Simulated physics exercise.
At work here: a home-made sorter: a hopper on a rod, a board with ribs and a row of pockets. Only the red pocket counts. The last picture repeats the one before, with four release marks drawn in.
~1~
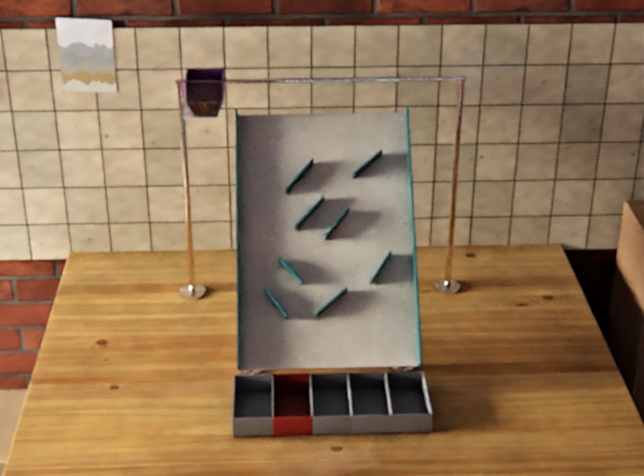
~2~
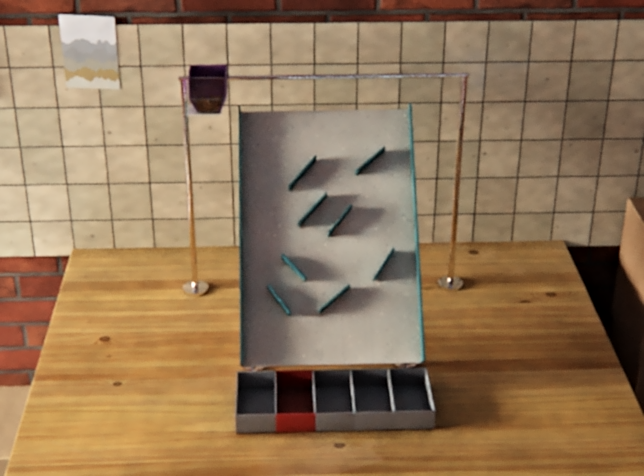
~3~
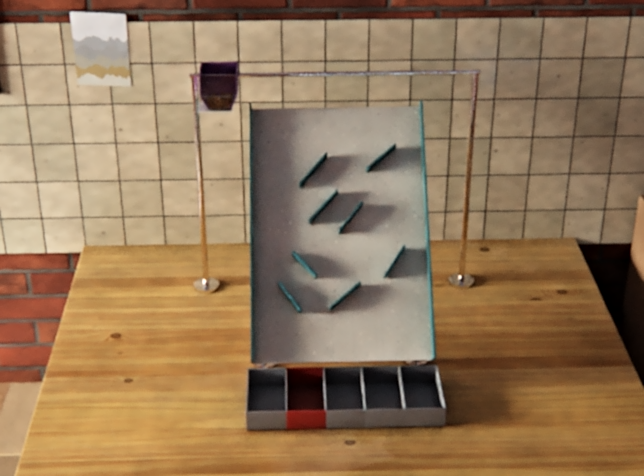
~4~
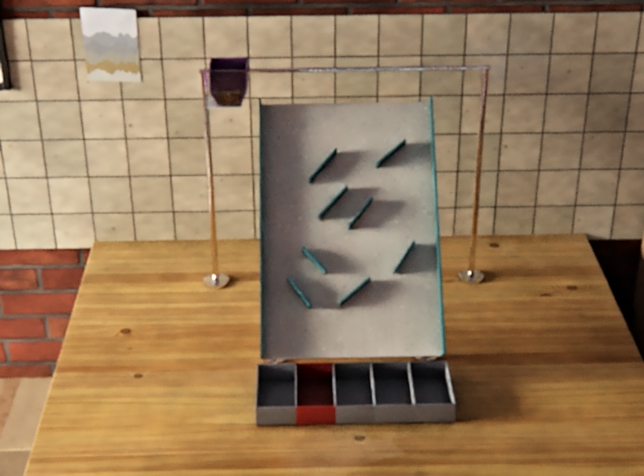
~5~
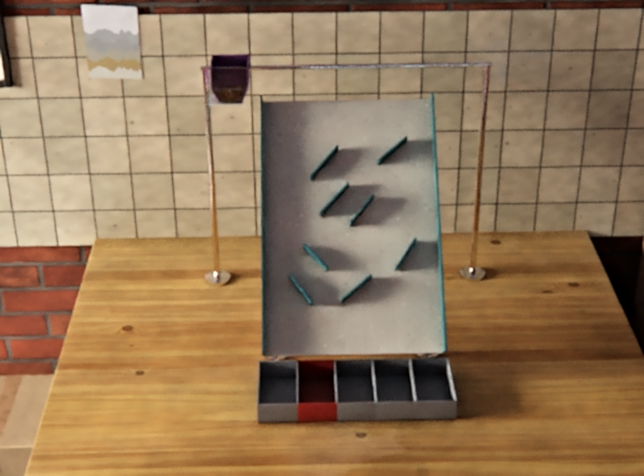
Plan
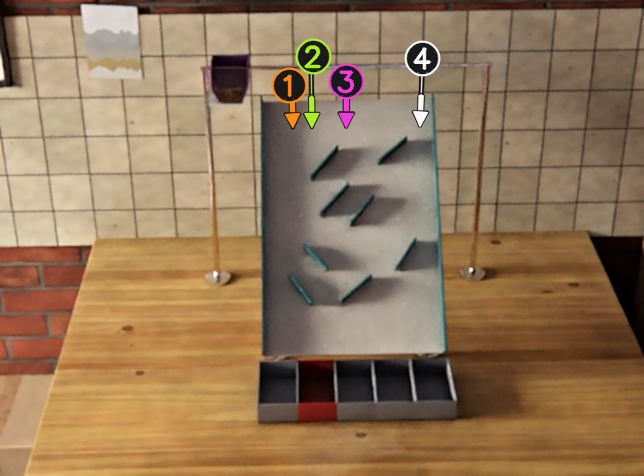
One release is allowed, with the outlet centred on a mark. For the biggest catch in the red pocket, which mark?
3 is best.
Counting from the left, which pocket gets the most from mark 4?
The fifth.
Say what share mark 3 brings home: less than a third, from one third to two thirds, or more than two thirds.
Mark 3 gives from one third to two thirds.
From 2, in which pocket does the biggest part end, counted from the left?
It is the first one.
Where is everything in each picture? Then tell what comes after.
In the first frame, hopper near (206, 108), cereal balls, door shut.
In the second frame, ribs (289, 186) to (316, 155), (356, 170) to (385, 147), (299, 223) to (327, 192).
In the third frame, ribs (339, 230) to (362, 202), (293, 251) to (316, 275), (386, 275) to (405, 245).
In the fourth frame, ribs (288, 277) to (310, 306), (340, 303) to (370, 278).
In the fifth frame, red pocket near (317, 411), number 2 of 5 from the left.
On the marked copy, mark 1 meets the board at (292, 122); mark 2 meets the board at (311, 122); mark 3 meets the board at (346, 122); mark 4 meets the board at (420, 120).
With 1, a small share in the red pocket, the bulk in other pockets, a small share outside the box.
With 2, only a few in the red pocket, all but a few in other pockets, a small share outside the box.
With 3, close to half in the red pocket, close to half in other pockets.
With 4, a small share in the red pocket, the bulk in other pockets, a small share outside the box.
